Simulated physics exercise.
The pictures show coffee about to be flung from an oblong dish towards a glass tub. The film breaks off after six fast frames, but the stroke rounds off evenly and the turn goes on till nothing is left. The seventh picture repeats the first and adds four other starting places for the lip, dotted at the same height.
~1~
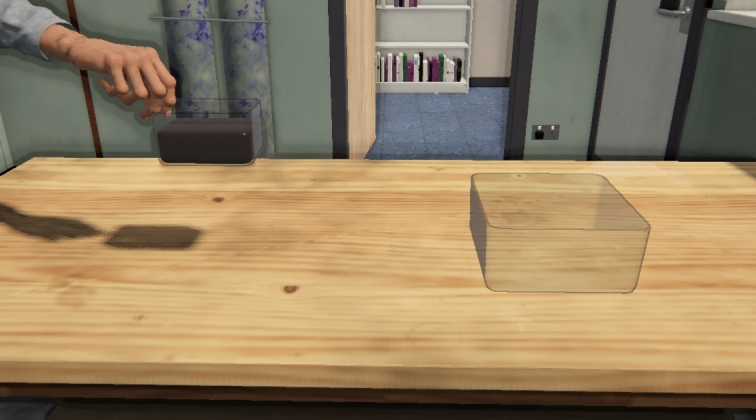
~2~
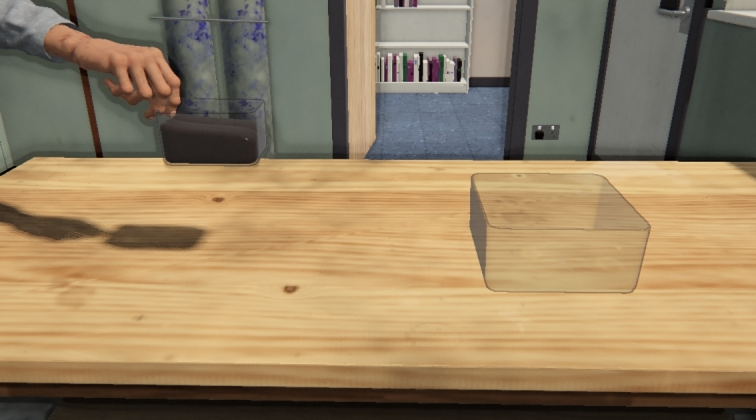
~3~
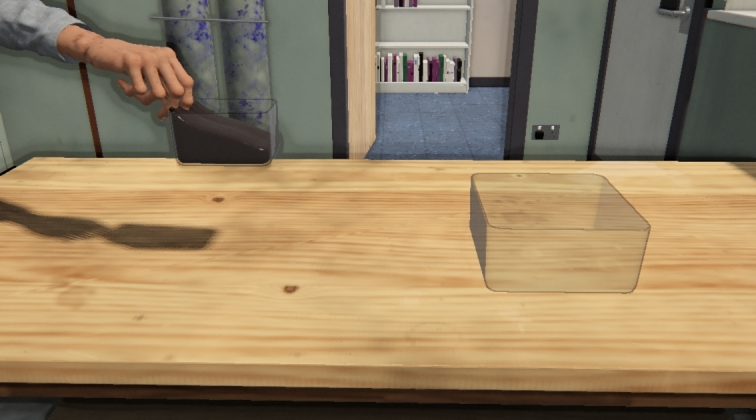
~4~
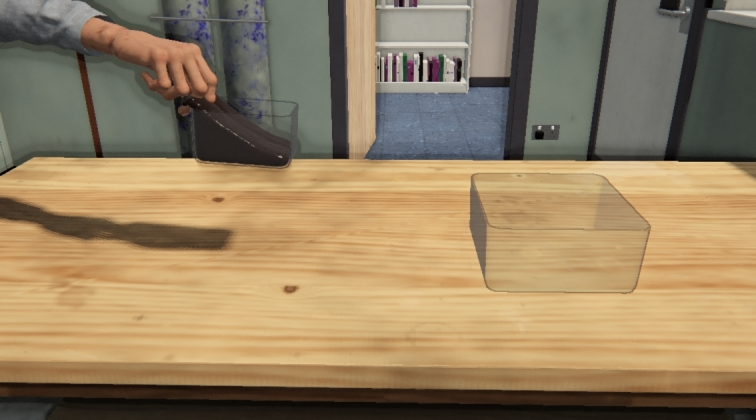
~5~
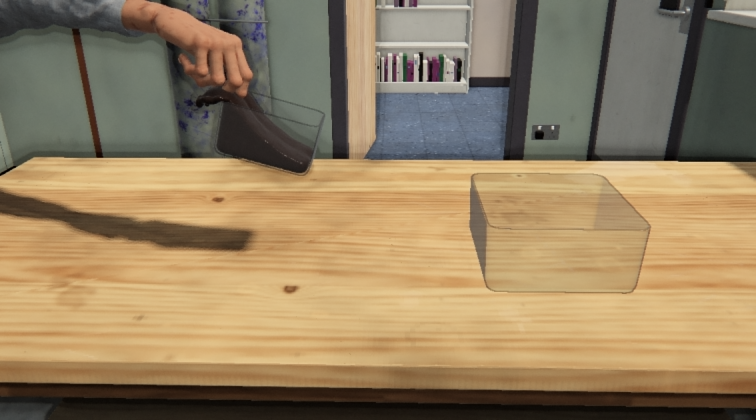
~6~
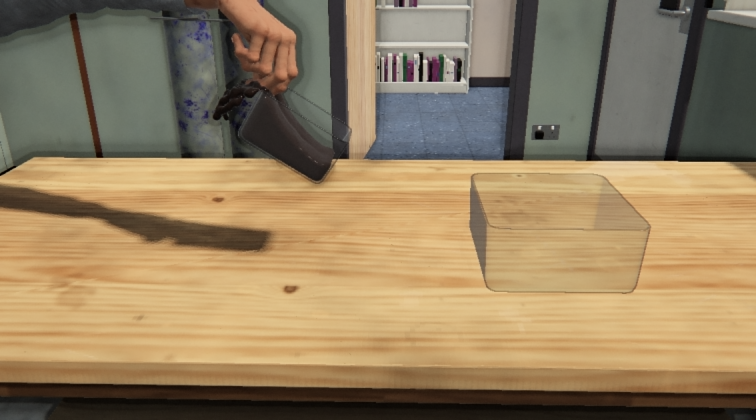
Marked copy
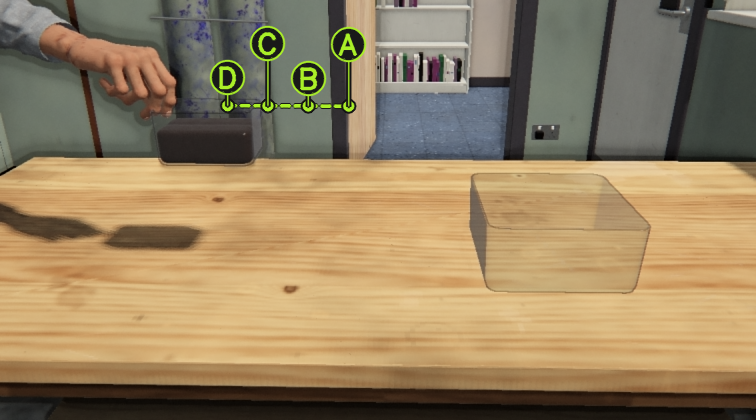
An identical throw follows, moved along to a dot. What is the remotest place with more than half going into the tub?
Take B.
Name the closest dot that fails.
It is C.
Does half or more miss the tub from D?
Yes.
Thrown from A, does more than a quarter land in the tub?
Yes.
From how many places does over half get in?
Two of them.
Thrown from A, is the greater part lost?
No.
On the marked copy, A at (348, 106); B at (308, 106); C at (267, 105); D at (227, 105).
If A is chosen, about 82 % lands in the tub, 15 % falls short and 3 % goes beside or beyond.
If B is chosen, about 63 % lands in the tub, 34 % falls short and 3 % goes beside or beyond.
If C is chosen, about 31 % lands in the tub, 56 % falls short and 13 % goes beside or beyond.
If D is chosen, about 10 % lands in the tub, 85 % falls short and 5 % goes beside or beyond.
